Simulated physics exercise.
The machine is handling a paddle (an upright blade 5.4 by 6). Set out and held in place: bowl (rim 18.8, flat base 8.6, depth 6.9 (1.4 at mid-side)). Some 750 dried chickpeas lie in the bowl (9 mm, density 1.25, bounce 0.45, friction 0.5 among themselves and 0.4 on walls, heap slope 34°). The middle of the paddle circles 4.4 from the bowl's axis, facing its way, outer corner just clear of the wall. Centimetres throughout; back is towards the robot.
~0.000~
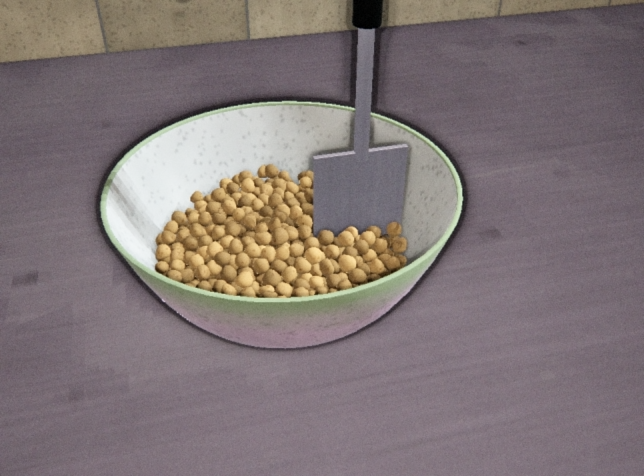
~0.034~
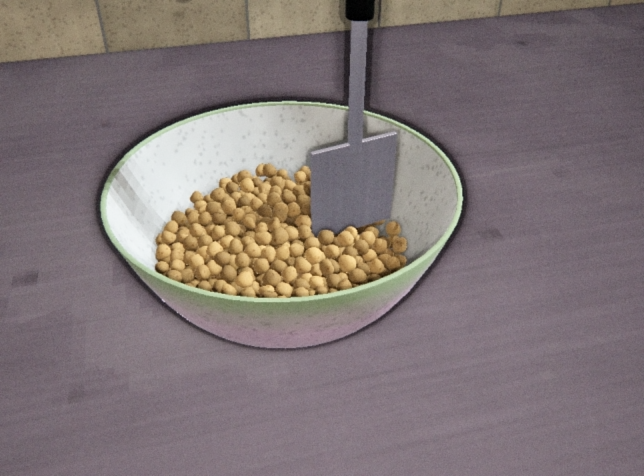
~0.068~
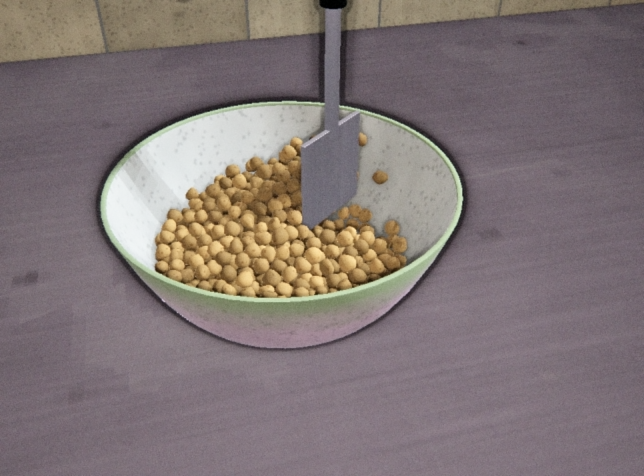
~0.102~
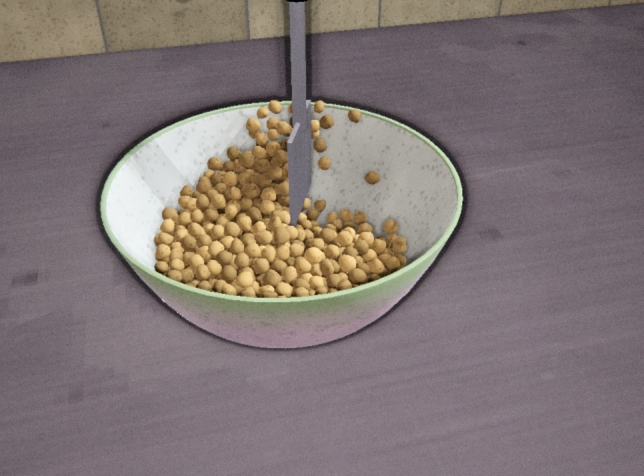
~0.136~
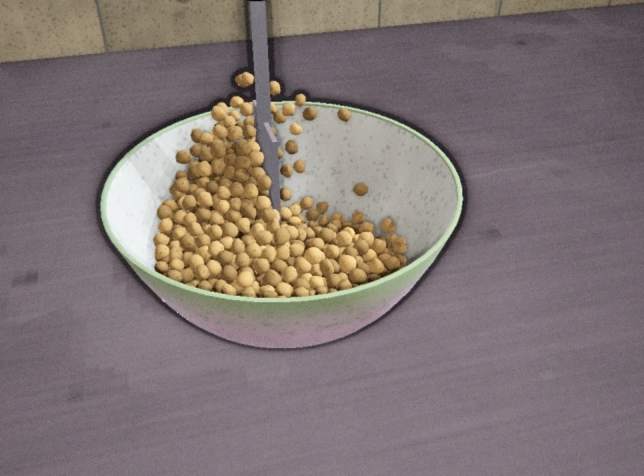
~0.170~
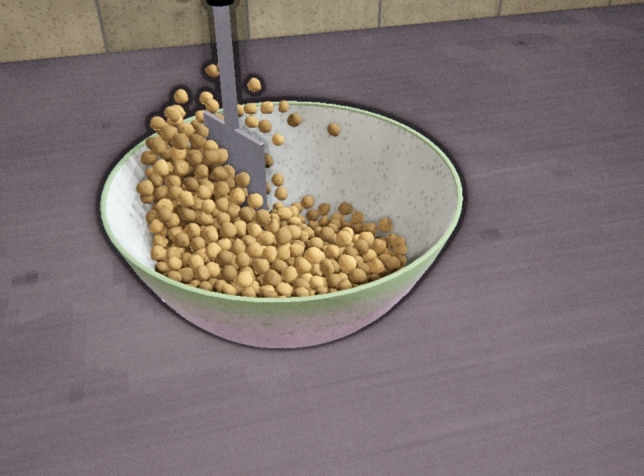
A gray paddle with a black handle sweeps leftward around the back of a white, green-rimmed bowl of chickpeas, turning edge-on and then angling the other way. The chickpeas pile up along the back and then the left side, and a few hop above the rim near the blade.
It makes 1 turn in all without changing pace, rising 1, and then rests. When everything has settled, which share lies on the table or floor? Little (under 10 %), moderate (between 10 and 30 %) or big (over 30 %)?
A moderate share, between 10 and 30 %, ends on the table or floor.
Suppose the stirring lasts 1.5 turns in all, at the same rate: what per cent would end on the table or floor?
Then about 25 per cent.
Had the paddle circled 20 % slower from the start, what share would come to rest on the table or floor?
In that case some 10 per cent.
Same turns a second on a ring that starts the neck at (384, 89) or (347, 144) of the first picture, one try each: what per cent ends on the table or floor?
Some 0 and 15 per cent.
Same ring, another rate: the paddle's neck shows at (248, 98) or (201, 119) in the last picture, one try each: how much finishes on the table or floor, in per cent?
About 15 and 25 per cent.
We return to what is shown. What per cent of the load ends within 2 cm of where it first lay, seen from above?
Roughly 40 per cent.
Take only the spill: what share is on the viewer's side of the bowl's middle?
About 80 per cent.
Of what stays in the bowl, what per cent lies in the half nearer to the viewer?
About 45 per cent.
By 0.28 s, 209° round, highest piece 11 above the table; 715 in the bowl, 6 on the table or floor, 33 in flight or on the tool.
By 0.40 s, 299° round, highest piece 11 above the table; 666 in the bowl, 49 on the table or floor, 39 in flight or on the tool.
By 0.65 s, 0° round, highest piece 5 above the table; 639 in the bowl, 115 on the table or floor.
By 1.35 s, 0° round, highest piece 5 above the table; 639 in the bowl, 115 on the table or floor.
Final count, 639 in the bowl, 115 on the table or floor. That is 15 % on the table or floor.
